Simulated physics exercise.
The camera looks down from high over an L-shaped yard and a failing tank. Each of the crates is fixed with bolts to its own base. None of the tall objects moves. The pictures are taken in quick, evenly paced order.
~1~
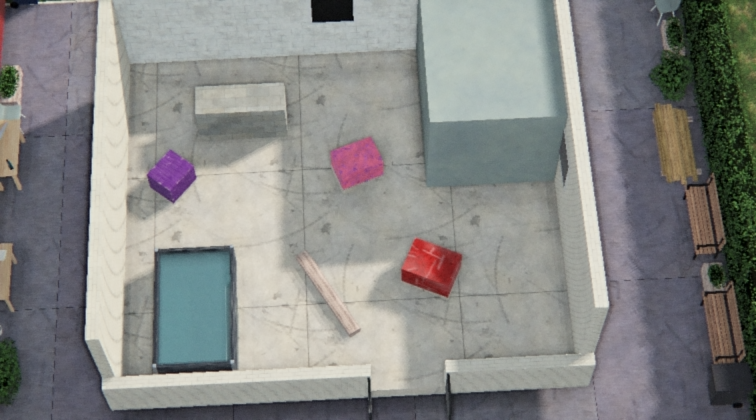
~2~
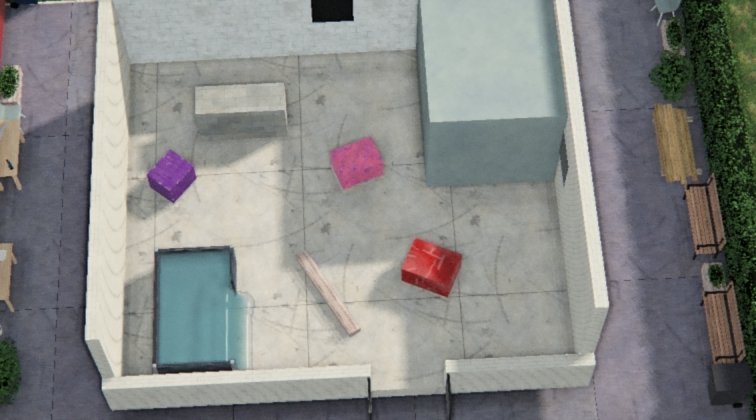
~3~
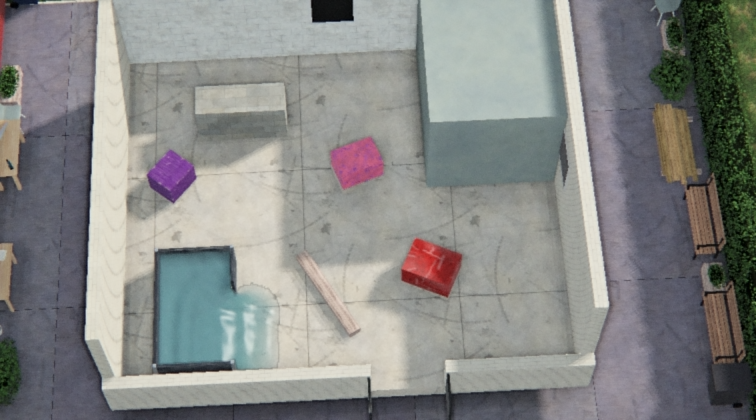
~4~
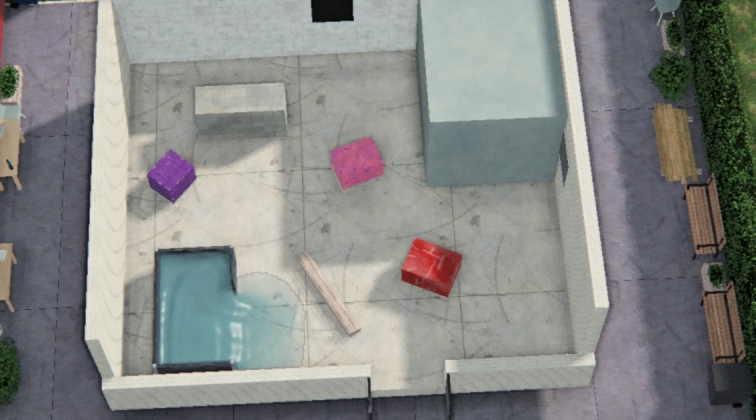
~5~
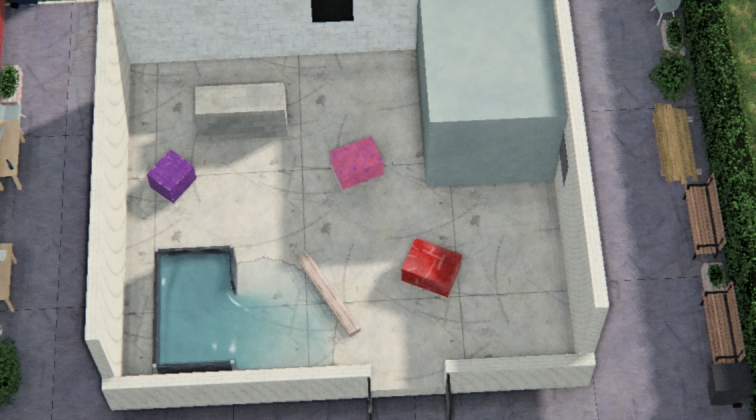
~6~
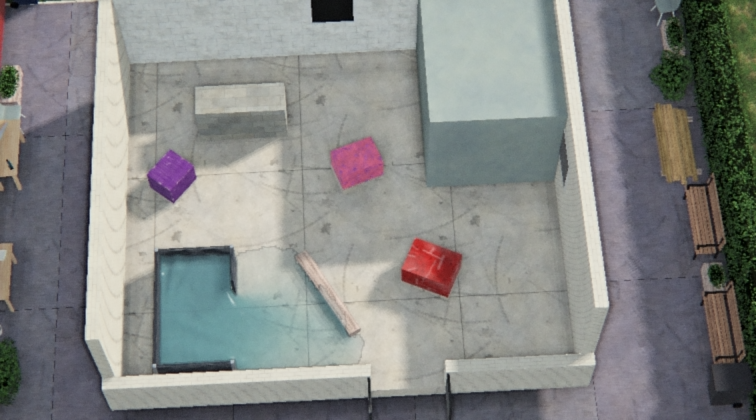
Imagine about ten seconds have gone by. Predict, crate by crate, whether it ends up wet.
The pink crate is never reached; the red crate is reached; the purple crate is reached.
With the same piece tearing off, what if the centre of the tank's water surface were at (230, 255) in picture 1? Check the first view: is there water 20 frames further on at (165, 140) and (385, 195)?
Untouched, then submerged.
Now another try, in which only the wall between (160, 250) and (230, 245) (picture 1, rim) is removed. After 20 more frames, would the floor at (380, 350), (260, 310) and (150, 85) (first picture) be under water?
Place one: Spared by the leak. Place two: Spared by the leak. Place three: Reached by the flood.
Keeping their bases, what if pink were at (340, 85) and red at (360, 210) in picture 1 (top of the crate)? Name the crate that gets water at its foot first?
I'd say the red one comes first.
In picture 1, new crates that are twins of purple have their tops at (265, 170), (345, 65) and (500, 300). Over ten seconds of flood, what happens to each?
Listed in turn: Overtopped / clear / overtopped.
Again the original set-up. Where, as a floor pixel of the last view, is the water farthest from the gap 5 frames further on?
Best guess: Near (481, 373).
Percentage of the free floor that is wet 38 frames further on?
Close to 60 %.
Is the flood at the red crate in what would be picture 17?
My call for red: Got wet.
A moment on, water covers 20 % of the floor; the pink crate not reached, the red crate not reached, the purple crate not reached.
Next, water covers 30 % of the floor; the pink crate water round its plinth, the red crate water round its plinth, the purple crate not reached.
Then, water covers 40 % of the floor; the pink crate water round its plinth, the red crate water round its plinth, the purple crate not reached.
Later, water covers 60 % of the floor; the pink crate water round its plinth, the red crate water round its plinth, the purple crate water round its plinth.
In the end, water covers 75 % of the floor; the pink crate stayed above the water, the red crate was topped, the purple crate was topped.
